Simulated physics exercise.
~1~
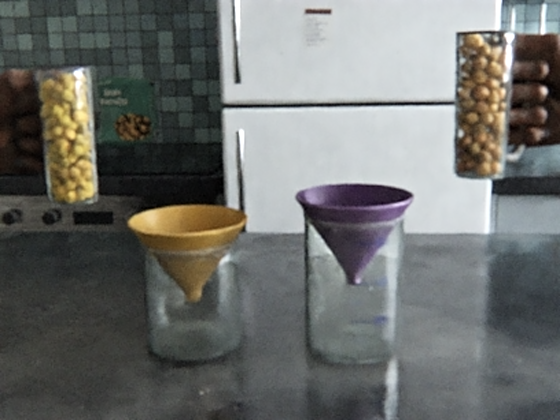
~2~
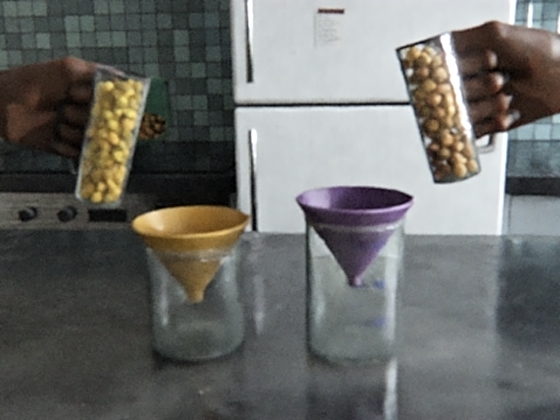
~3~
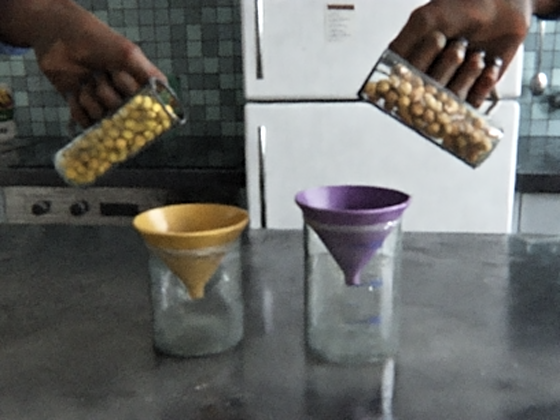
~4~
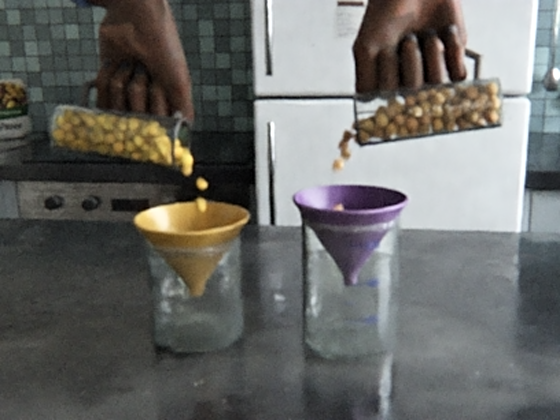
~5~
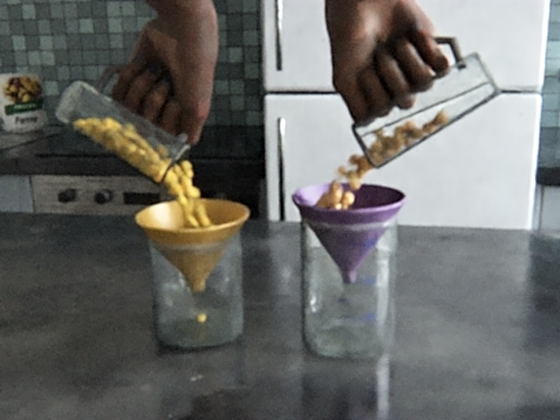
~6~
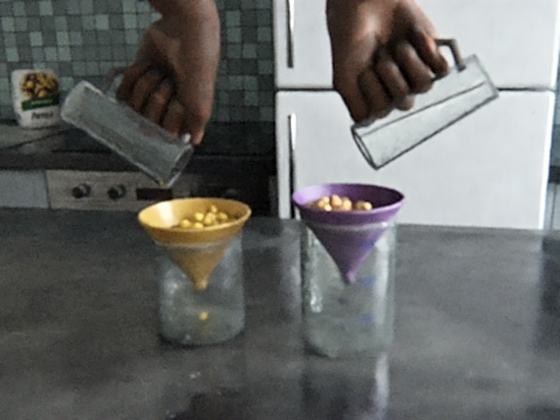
The clip shows two hands tipping clear cups of yellow and tan chickpea-like pieces over a yellow funnel and a purple funnel set in glass jars, until both cups are empty and the pieces sit heaped in the funnels, with only a stray few reaching the left jar.
